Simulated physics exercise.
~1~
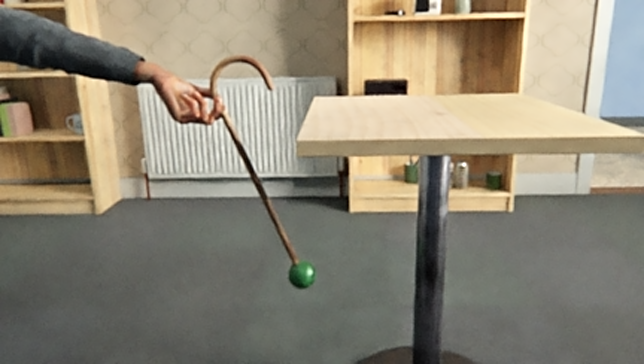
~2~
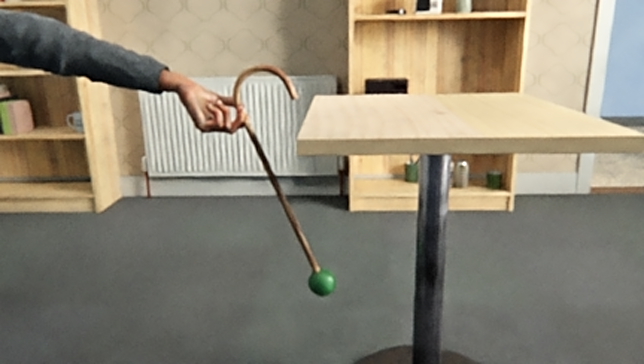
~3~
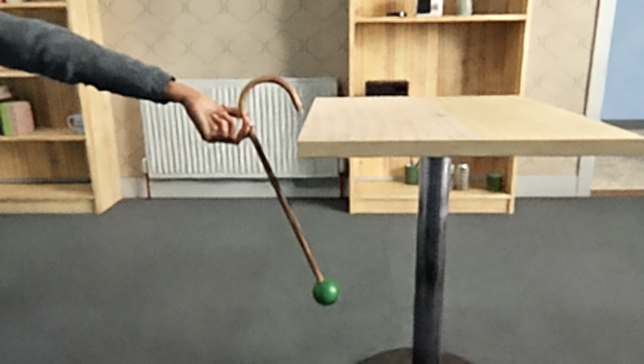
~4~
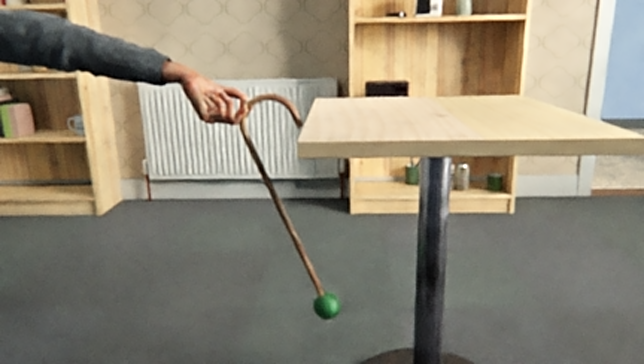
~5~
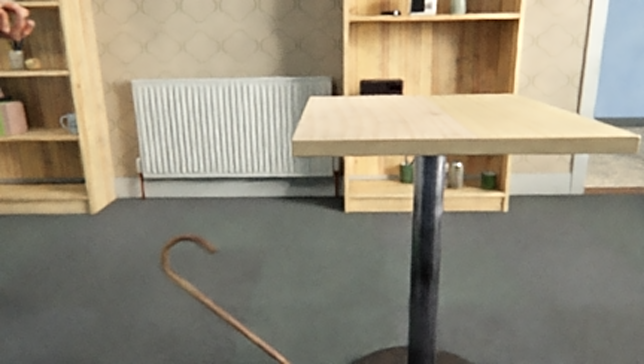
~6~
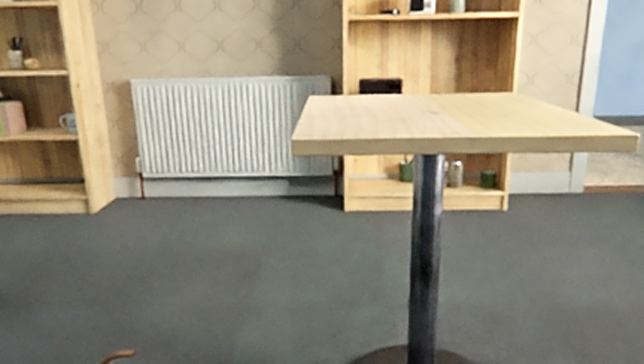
The footage shows a hand moving a brown hooked stick with a green ball at its bottom right toward a small table, lowering it near the edge and letting go. The hand withdraws left as the stick drops, tilting and falling toward the floor beside the table.
